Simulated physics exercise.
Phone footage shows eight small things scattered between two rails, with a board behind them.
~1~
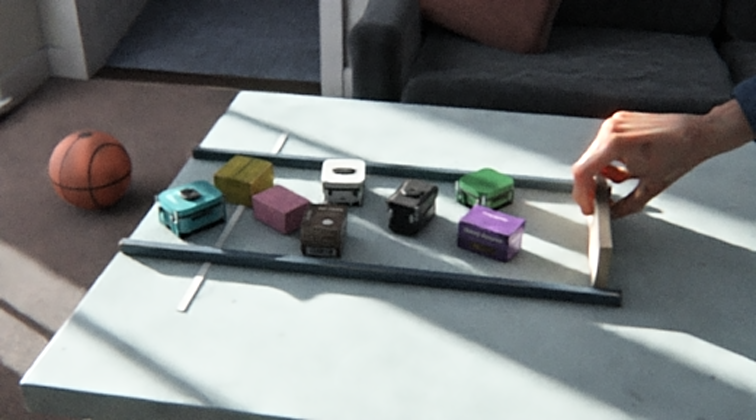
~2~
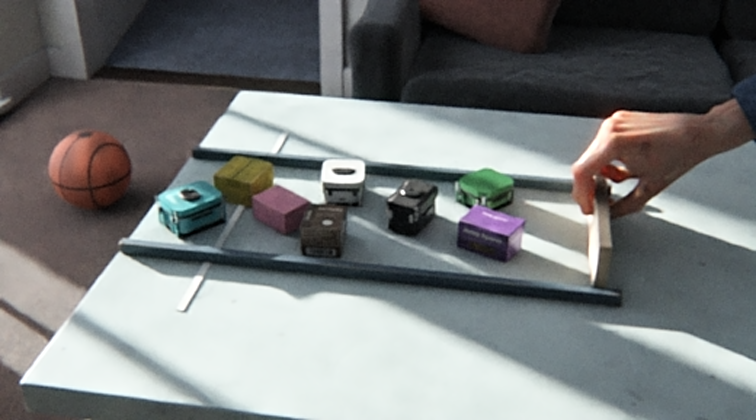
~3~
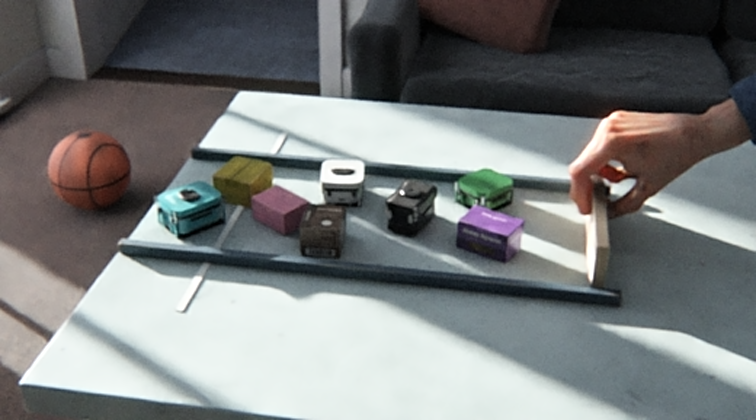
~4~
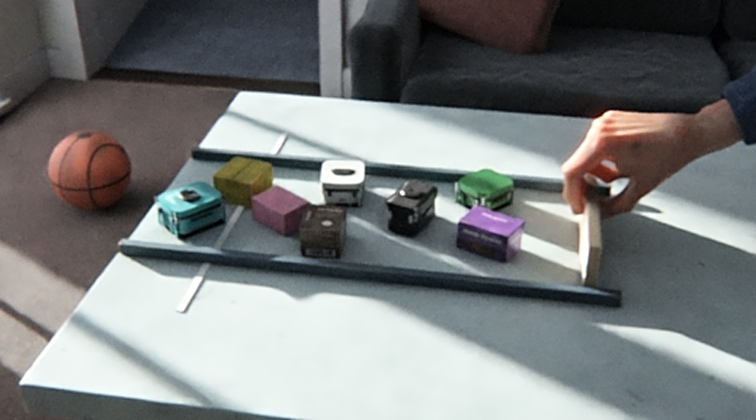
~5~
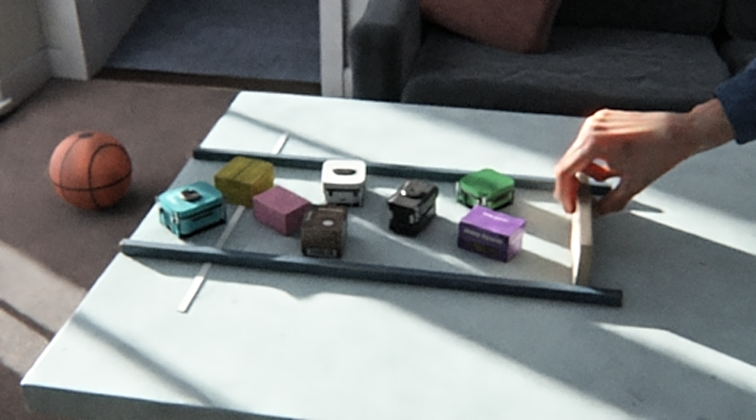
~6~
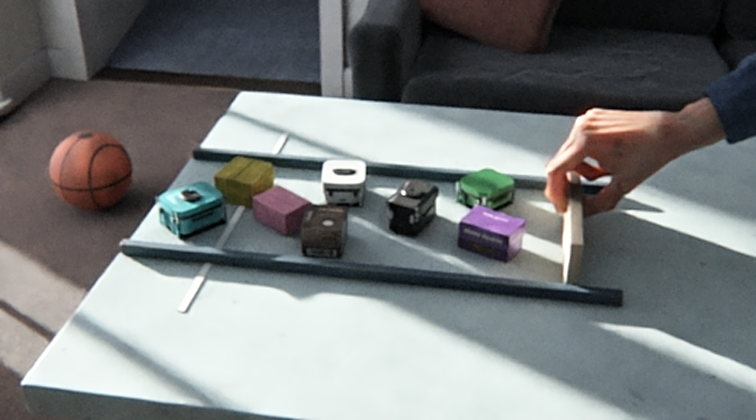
At first, eight small boxes and cases in various colours sit scattered between two dark rails on a pale table, while a hand holds an upright board at the right. The hand then slides the board slightly left toward the purple and green ones, and the scattered items stay essentially still.
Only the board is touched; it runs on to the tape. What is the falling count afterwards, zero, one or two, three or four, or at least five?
Afterwards the falling count is one or two.
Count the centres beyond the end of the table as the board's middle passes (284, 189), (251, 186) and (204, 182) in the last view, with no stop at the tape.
The numbers are 0, 2 and 5.
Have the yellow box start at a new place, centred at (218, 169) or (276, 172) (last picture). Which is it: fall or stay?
Taking the two places in turn: It fails to stay, then it fails to stay.
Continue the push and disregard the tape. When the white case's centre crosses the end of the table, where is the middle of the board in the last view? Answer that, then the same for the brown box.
Its middle is around (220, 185) and around (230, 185).
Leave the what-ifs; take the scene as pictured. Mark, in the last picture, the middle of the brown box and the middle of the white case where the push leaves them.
The brown box ends at (146, 223) and the white case at (198, 171).
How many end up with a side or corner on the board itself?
Result: 3 in all.
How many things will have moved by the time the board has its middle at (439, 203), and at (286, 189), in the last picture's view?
3 at one spot and 8 at the other.
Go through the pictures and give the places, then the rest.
In the first frame, turquoise case (192, 208); yellow box (245, 181); pink block (282, 209); board (599, 218); tape (241, 207).
In the second frame, yellow box (244, 181); black case (413, 207).
In the third frame, pink block (281, 209); brown box (324, 231).
In the fourth frame, turquoise case (191, 210); white case (343, 184).
In the fifth frame, yellow box (245, 182); board (581, 216).
In the sixth frame, turquoise case (192, 210); yellow box (245, 182); pink block (283, 210); board (572, 215); tape (242, 207).
Soon after, none off yet; turquoise case at rest near (192, 210); yellow box at rest near (245, 182); pink block at rest near (283, 210).
After that, none off yet; turquoise case at rest near (192, 210); yellow box at rest near (245, 182); pink block at rest near (274, 207).
And then, none off yet; turquoise case displaced a little near (167, 208); yellow box displaced about its own width near (198, 176); pink block displaced about its own width near (216, 203).
In the end, the number that fall off is one or two; gone, yellow box and turquoise case.
